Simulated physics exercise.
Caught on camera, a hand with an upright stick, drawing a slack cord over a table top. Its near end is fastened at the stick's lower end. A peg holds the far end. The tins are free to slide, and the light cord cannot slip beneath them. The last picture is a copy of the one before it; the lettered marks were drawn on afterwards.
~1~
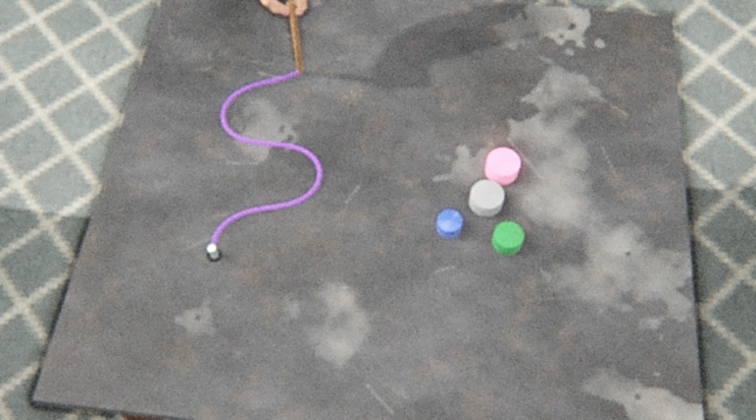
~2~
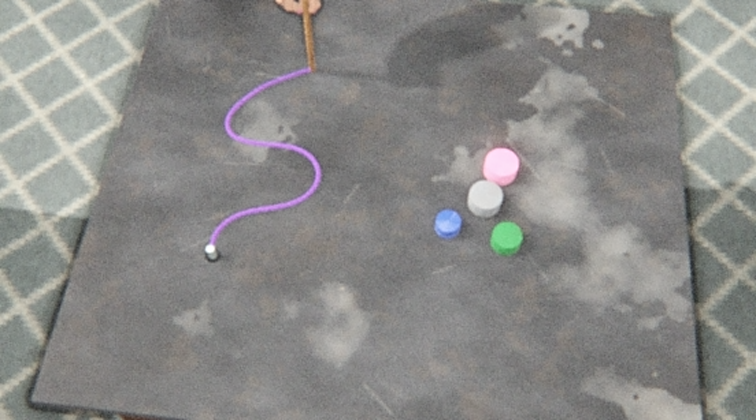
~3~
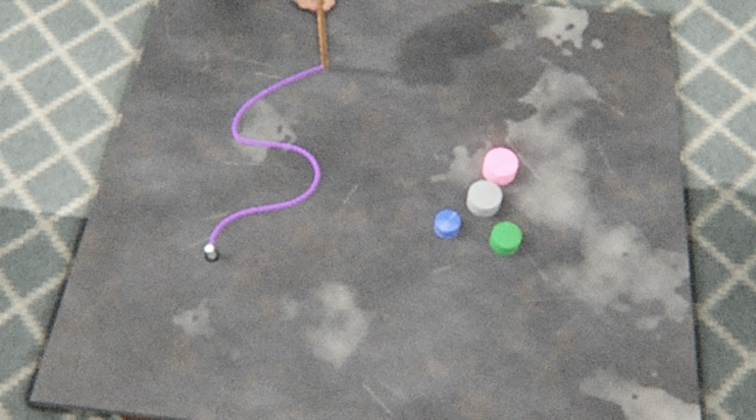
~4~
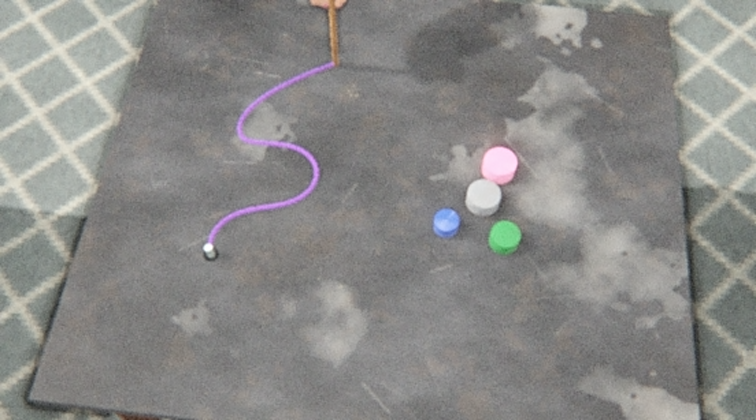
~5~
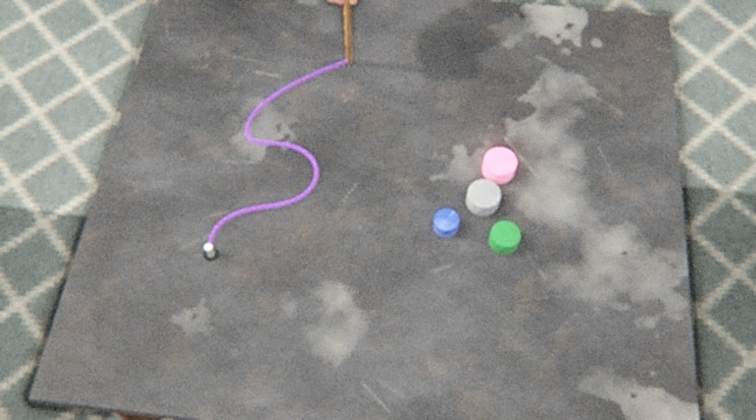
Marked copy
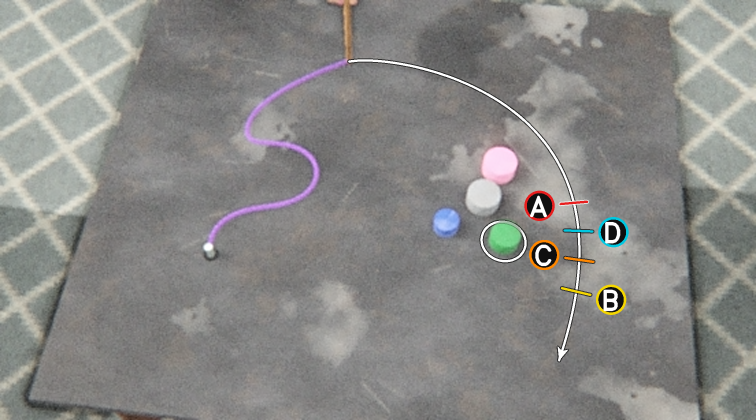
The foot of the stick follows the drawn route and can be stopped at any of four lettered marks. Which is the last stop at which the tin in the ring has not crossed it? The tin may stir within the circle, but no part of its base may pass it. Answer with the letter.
It can go as far as C.
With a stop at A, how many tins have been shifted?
By then, none.
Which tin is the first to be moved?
The pink one.
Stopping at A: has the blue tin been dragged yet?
No.
On the marked copy, A at (574, 203); B at (576, 292); C at (579, 260); D at (579, 231); the ring at (504, 241); the route from (349, 62) via (545, 143) to (559, 361).
Taking C. A third of the way, foot of the stick (467, 85); green tin (505, 238).
Two thirds of the way, foot of the stick (556, 160); green tin (505, 238).
When it is over, foot of the stick (579, 260); grey tin (478, 204); pink tin (511, 207); green tin (505, 238); the green tin is still in its ring.
As for the rest, A is safe but short; B drags the ringed tin to (501, 254); D is safe but short.
